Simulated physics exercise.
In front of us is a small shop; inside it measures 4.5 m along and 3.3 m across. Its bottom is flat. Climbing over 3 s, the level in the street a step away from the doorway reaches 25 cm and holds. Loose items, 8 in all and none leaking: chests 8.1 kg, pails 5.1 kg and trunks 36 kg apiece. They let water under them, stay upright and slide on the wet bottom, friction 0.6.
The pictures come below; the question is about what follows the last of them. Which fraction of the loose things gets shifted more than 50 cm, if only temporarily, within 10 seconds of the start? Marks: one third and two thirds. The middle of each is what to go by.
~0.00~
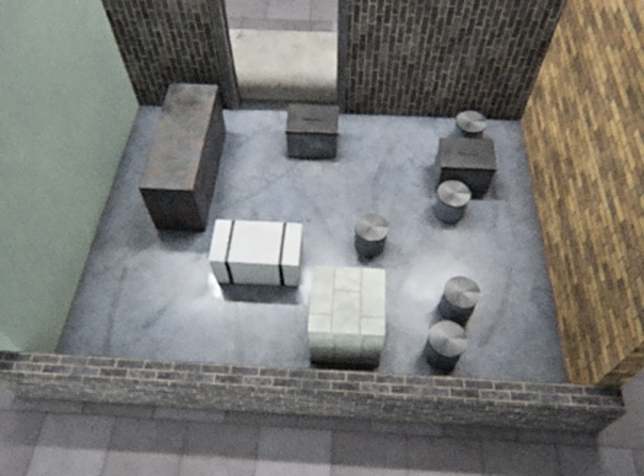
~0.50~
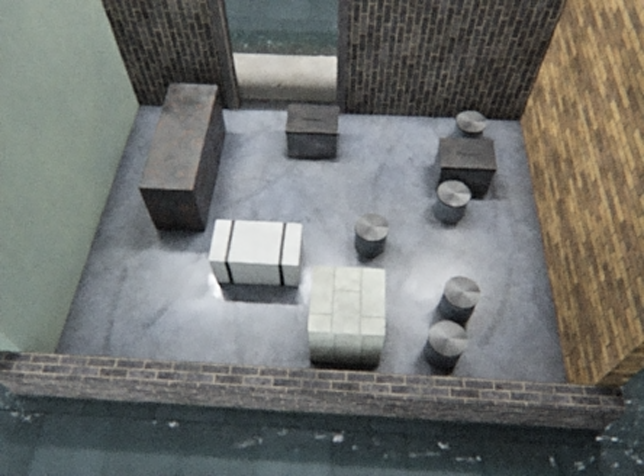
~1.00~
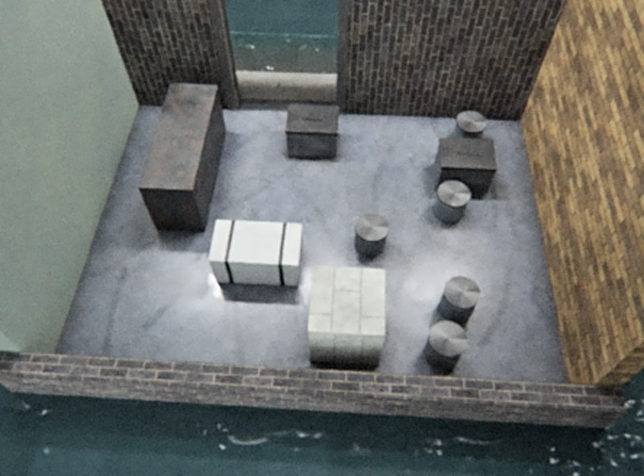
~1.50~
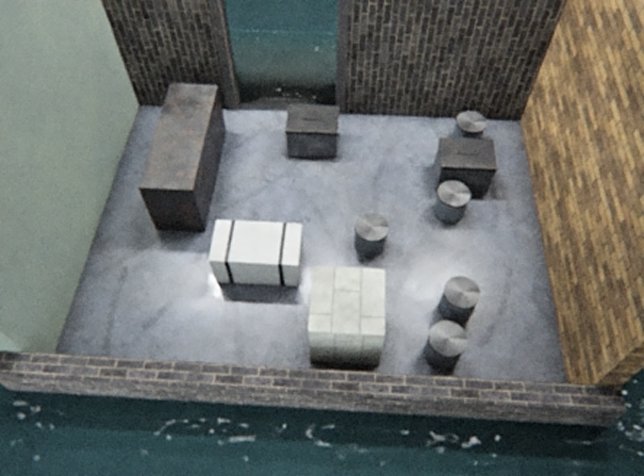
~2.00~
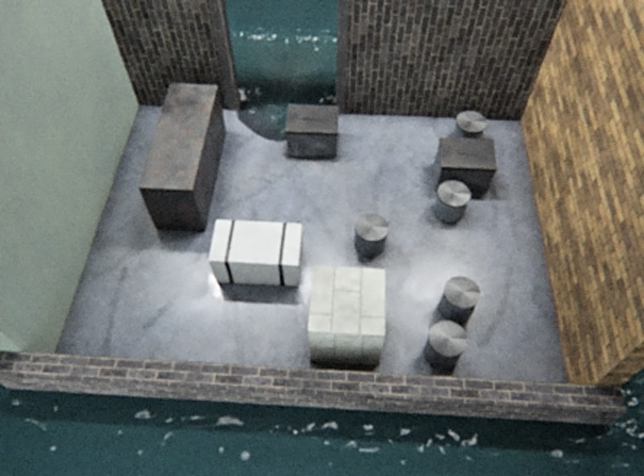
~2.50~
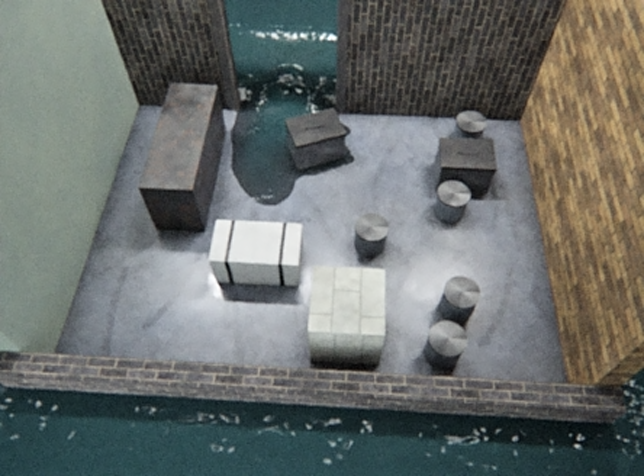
Two thirds or more.
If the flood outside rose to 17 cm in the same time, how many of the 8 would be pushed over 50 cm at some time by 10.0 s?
In that case the number is 3.
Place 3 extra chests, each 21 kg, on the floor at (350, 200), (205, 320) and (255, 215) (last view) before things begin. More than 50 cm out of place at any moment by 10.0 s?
So the first ends up past the threshold, the second past the threshold, the third past the threshold.
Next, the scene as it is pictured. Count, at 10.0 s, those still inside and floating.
7 of them.
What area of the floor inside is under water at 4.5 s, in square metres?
Some 8.5 m2.
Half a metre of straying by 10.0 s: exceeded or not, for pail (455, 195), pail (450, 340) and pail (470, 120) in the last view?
So that's inside it for the first, beyond it for the second and beyond it for the last.
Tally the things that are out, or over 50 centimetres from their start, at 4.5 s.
1 in all.
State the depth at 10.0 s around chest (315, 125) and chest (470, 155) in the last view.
12 and 7 cm.
After 3.5 s 1 of 8 are over 50 cm from their spots; 0 afloat.
After 4.5 s 1 of 8 are over 50 cm from their spots; 1 afloat.
After 7.0 s 4 of 8 are over 50 cm from their spots; 5 afloat.
After 10.0 s 6 of 8 are over 50 cm from their spots, and 7 have been at some point; 7 afloat.
